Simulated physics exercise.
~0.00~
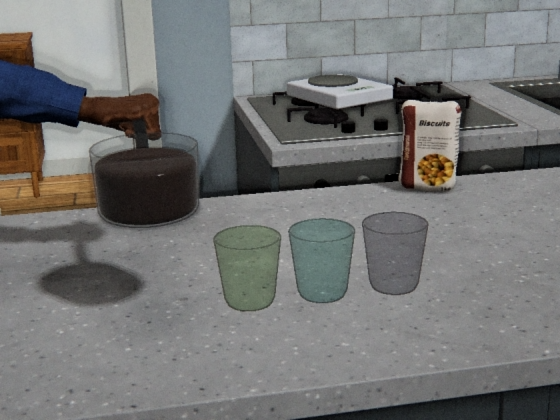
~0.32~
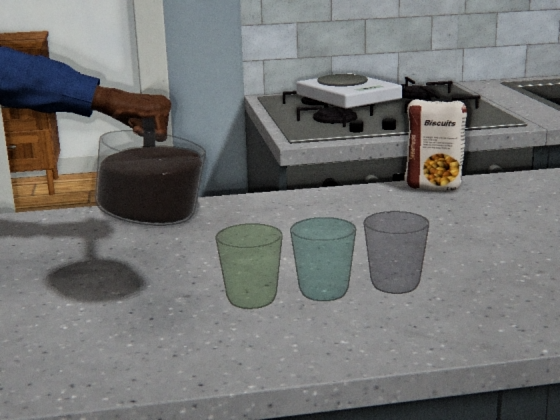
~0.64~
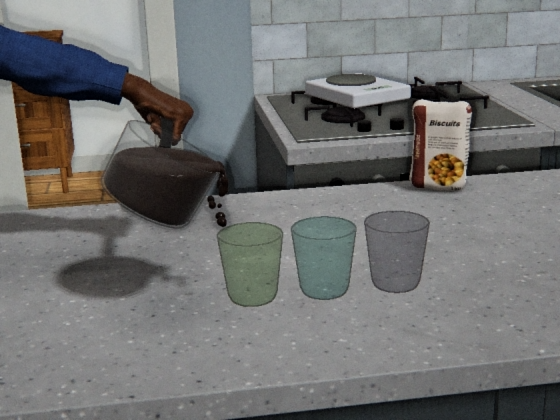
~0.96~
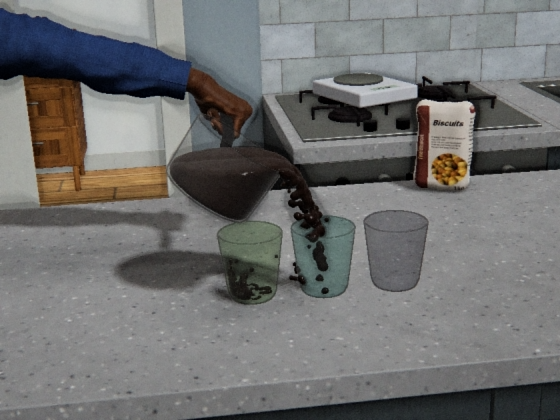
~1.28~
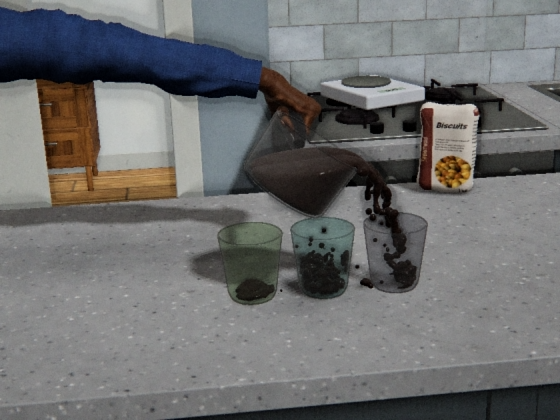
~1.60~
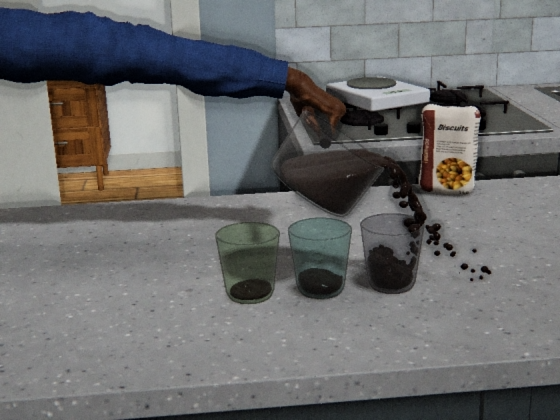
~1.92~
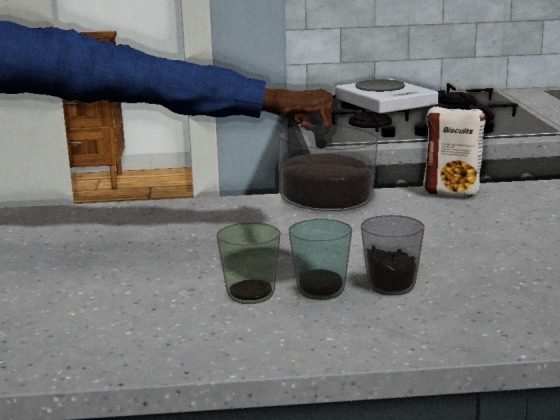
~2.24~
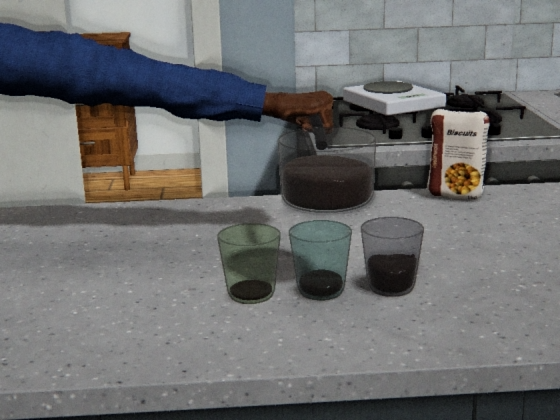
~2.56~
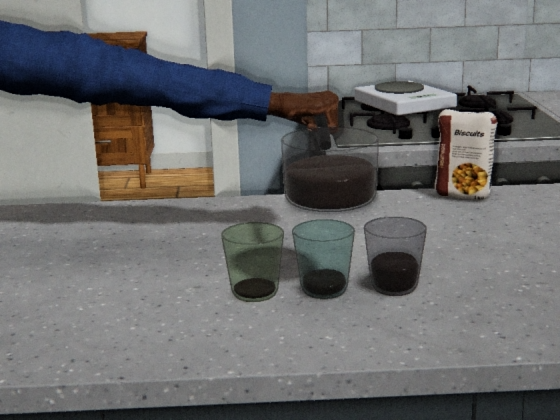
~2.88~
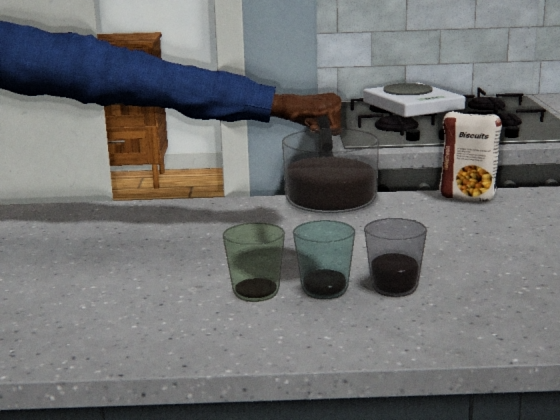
On a speckled kitchen worktop, a blue-sleeved arm sweeps a tilted clear pot rightward, pouring coffee unevenly into three glasses, spilling some.
